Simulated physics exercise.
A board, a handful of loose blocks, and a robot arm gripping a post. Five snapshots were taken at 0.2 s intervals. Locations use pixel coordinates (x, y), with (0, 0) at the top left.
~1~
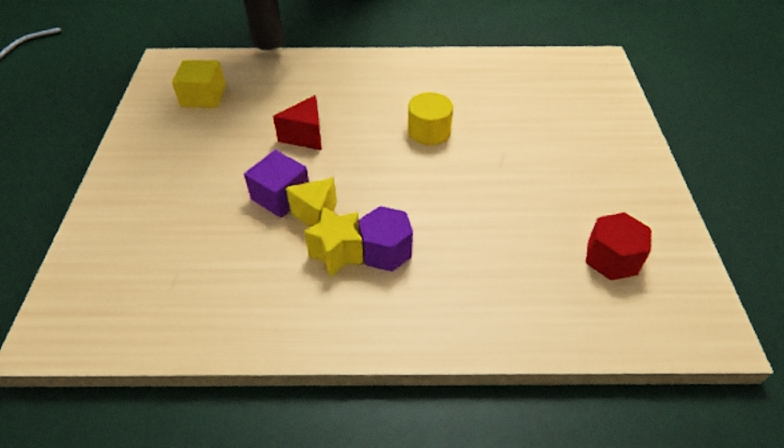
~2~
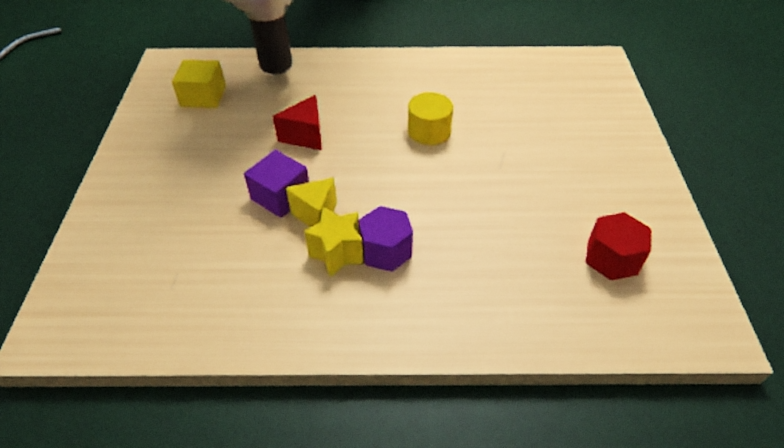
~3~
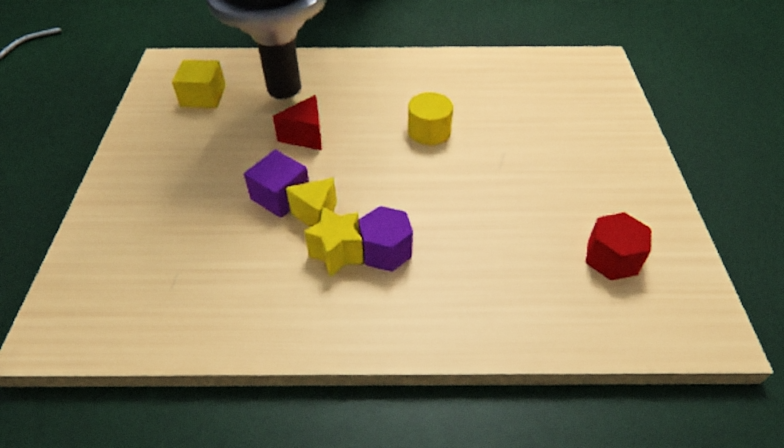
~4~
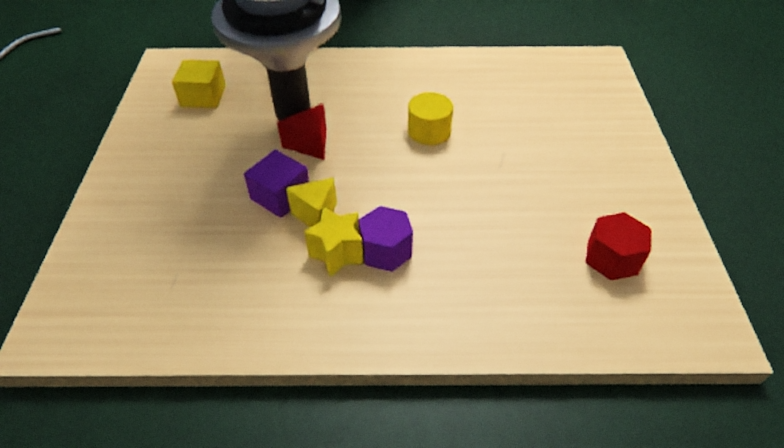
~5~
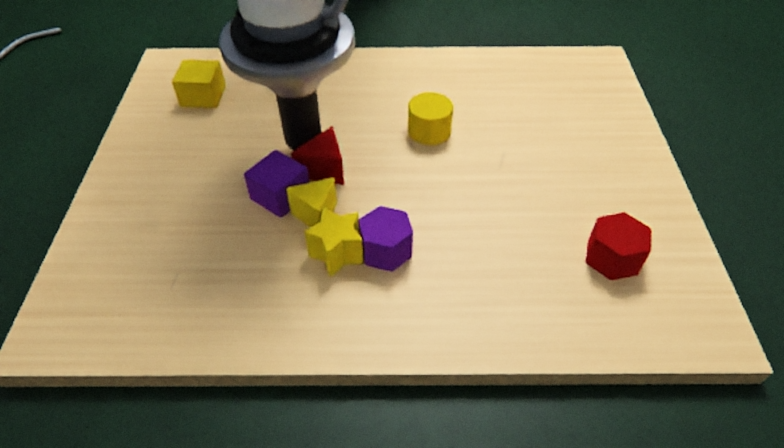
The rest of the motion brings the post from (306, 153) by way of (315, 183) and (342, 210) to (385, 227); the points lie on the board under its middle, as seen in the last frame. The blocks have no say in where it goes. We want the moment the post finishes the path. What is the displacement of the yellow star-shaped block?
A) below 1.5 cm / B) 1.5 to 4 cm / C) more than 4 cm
Option A.
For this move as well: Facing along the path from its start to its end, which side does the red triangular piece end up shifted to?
The red triangular piece goes left.
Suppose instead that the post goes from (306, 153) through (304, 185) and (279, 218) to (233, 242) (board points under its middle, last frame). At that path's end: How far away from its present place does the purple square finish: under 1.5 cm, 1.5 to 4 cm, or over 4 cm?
It travels more than 4 cm.
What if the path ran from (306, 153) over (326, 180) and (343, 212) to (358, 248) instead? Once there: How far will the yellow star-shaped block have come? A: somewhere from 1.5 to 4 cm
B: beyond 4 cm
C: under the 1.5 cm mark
My answer is option A.
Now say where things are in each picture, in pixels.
In the first frame, post tip (269, 43); block tops, purple square (275, 170); yellow triangular piece (313, 191); red triangular piece (302, 111); yellow star-shaped block (335, 228); purple hexagonal block (386, 225).
In the second frame, post (276, 66); blocks unchanged.
In the third frame, post (285, 90); blocks unchanged.
In the fourth frame, post (294, 115); red triangular piece (307, 119).
In the fifth frame, post (304, 141); purple square (275, 170); yellow triangular piece (313, 191); red triangular piece (321, 145); yellow star-shaped block (335, 228); purple hexagonal block (386, 225).
On the path given first. One third of the way, post (314, 172); purple square (272, 176), turned 15° clockwise; yellow triangular piece (314, 193); red triangular piece (346, 167), turned 15° anticlockwise.
Two thirds of the way, post (342, 198); purple square (271, 176), turned 20° clockwise; yellow triangular piece (313, 205), turned 45° clockwise; red triangular piece (377, 179), turned 55° anticlockwise; yellow star-shaped block (336, 234).
At the end, post (385, 216); purple square (271, 176), turned 20° clockwise; yellow triangular piece (312, 205), turned 50° clockwise; red triangular piece (407, 180), turned 95° anticlockwise; yellow star-shaped block (336, 234); purple hexagonal block (398, 237), turned 25° clockwise.
